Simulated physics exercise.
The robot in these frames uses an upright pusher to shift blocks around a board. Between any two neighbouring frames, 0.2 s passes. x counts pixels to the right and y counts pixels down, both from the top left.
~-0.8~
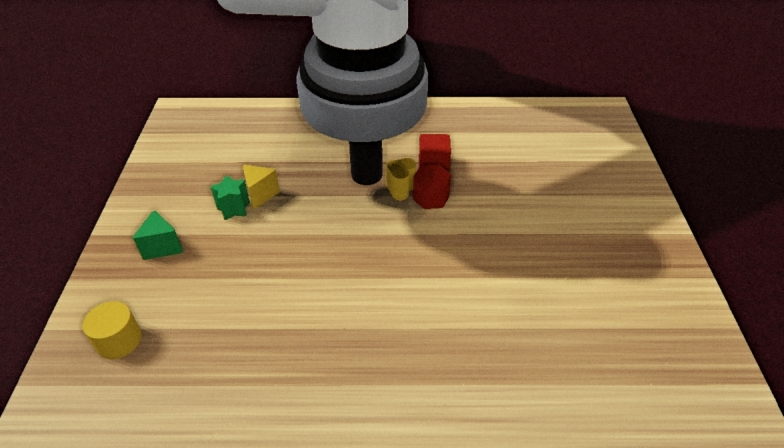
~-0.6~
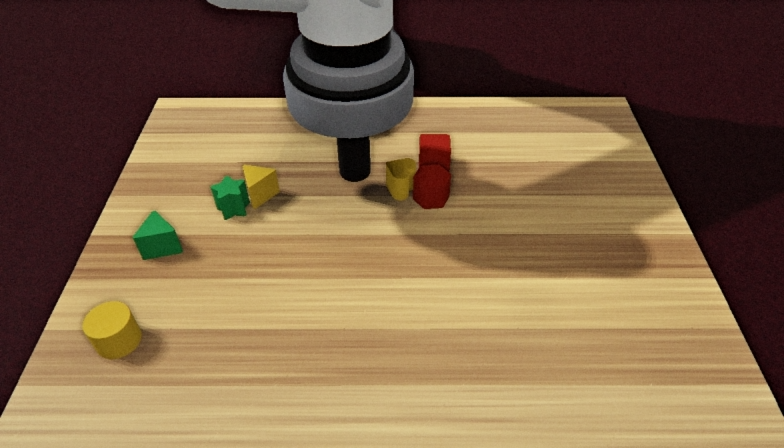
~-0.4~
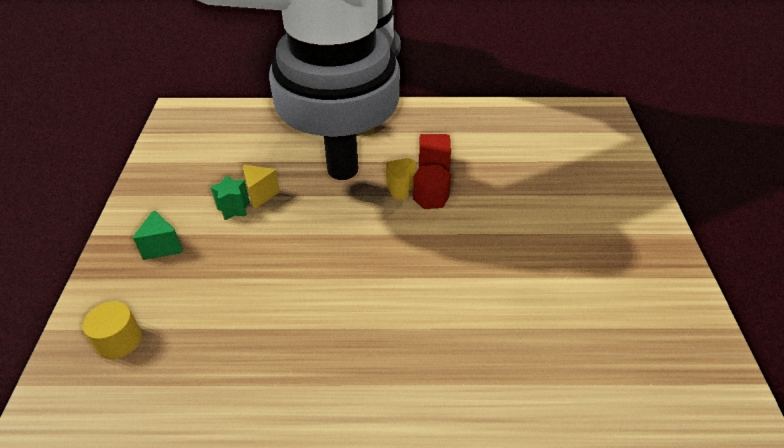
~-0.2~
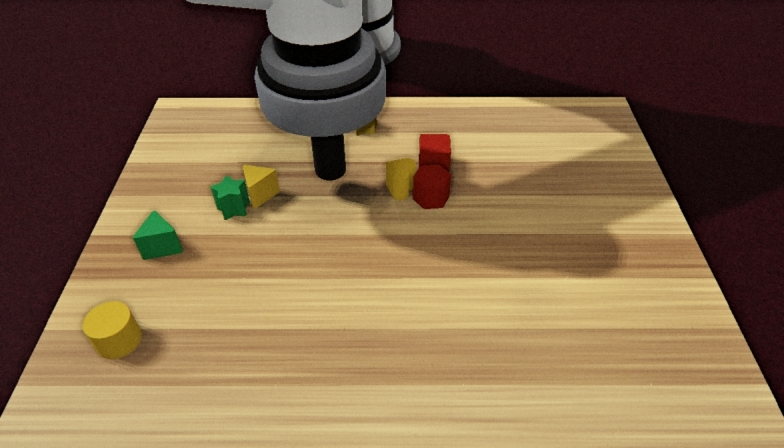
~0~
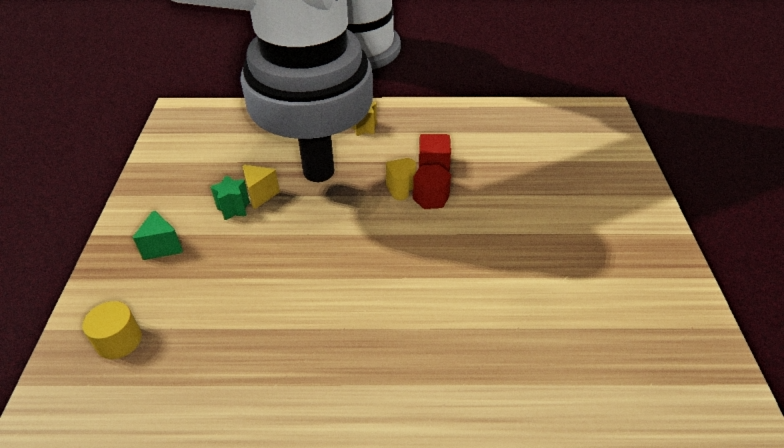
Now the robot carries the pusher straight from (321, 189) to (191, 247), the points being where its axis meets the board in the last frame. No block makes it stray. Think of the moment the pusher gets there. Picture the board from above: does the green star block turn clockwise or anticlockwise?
Viewed from above, clockwise.
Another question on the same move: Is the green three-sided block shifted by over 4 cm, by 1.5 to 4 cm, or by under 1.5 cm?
Its final spot will lie within 1.5 cm of the current one.
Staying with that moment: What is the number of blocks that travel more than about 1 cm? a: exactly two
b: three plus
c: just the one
c.
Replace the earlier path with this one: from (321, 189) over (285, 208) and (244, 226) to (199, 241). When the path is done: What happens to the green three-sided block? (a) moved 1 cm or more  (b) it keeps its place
My answer is option b.
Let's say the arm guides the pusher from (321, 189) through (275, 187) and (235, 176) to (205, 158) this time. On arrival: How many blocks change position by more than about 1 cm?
Displaced: Two.
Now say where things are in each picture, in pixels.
The first picture shows pusher tip at (367, 177); block tops, green three-sided block at (153, 226); green star block at (228, 186); yellow three-sided block at (256, 173).
The second picture shows pusher at (355, 173); blocks unchanged.
The third picture shows pusher at (343, 172); blocks unchanged.
The fourth picture shows pusher at (331, 172); blocks unchanged.
The fifth picture shows pusher at (319, 174); green three-sided block at (153, 226); green star block at (228, 186); yellow three-sided block at (256, 173).
What follows on the original path. One third of the way, pusher at (276, 192); nothing pushed yet.
Two thirds of the way, pusher at (232, 211); green star block at (215, 189), turned 45° clockwise.
At the end, pusher at (185, 232); green three-sided block at (149, 227), turned 15° clockwise; green star block at (212, 191), turned 70° clockwise; yellow three-sided block in place.
